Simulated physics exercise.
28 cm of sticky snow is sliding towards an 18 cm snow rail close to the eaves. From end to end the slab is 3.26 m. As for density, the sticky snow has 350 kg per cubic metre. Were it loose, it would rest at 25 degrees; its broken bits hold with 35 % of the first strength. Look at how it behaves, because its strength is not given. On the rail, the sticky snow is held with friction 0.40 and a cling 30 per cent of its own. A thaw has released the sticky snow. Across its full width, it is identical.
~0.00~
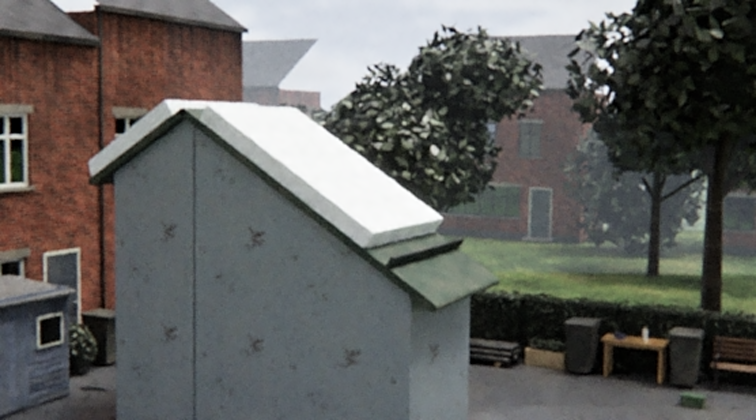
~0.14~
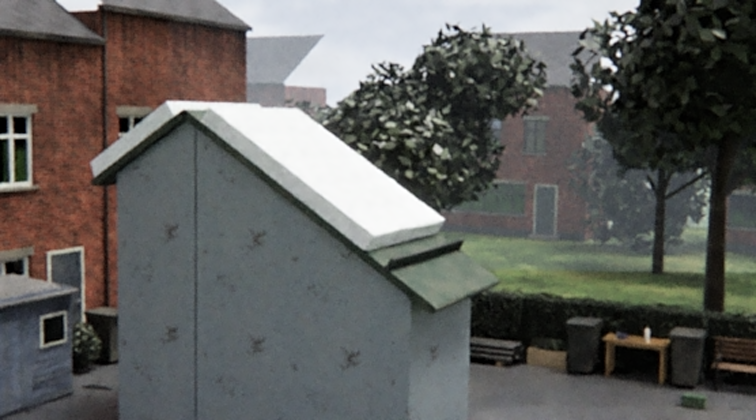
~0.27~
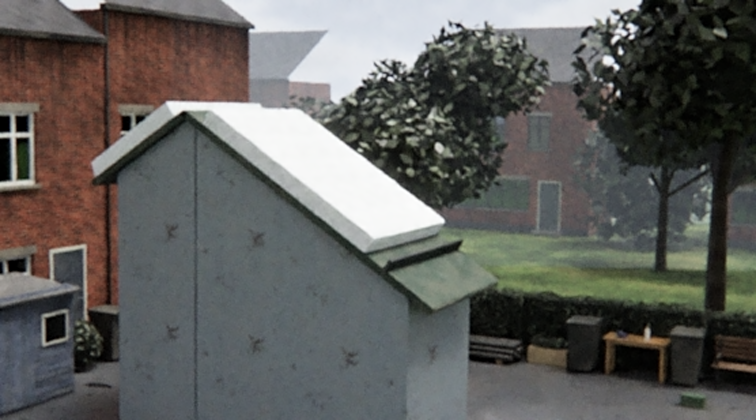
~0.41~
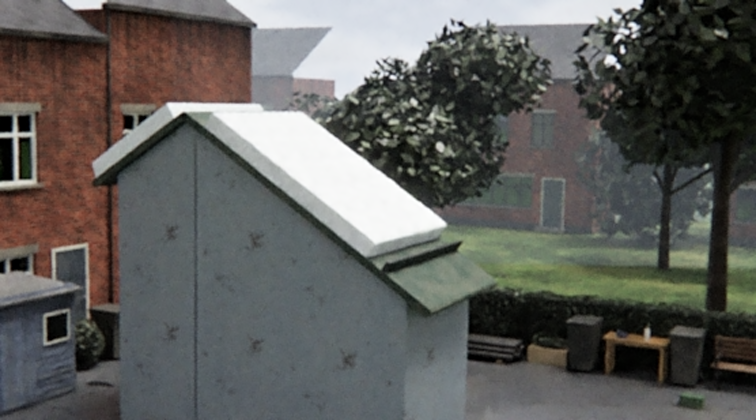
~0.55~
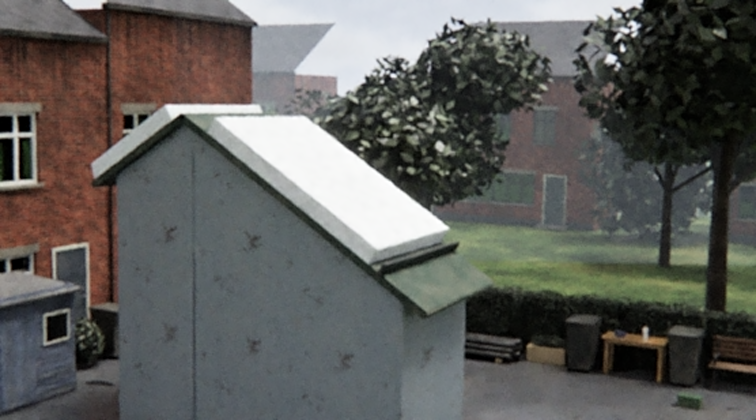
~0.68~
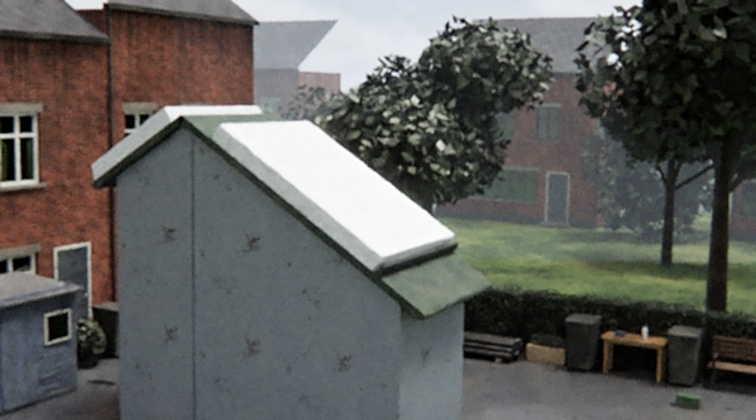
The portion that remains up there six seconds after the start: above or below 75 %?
Portion remaining up there at six seconds after the start: Greater than 75 %.
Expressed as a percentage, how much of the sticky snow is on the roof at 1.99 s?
Close to 90 percent.
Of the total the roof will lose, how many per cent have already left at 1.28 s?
Roughly 0 %.
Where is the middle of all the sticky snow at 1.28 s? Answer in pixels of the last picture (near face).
About (319, 214).
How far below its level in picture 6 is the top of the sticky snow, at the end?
Looks like something near 0.4 m to me.
After 1.28 s, 100 % of the snow is on the roof.
After 1.99 s, 92 % of the snow is on the roof.
After 2.69 s, 88 % of the snow is on the roof.
After 3.40 s, 86 % of the snow is on the roof.
After 6.00 s, at the end, 86 % of the snow is on the roof.
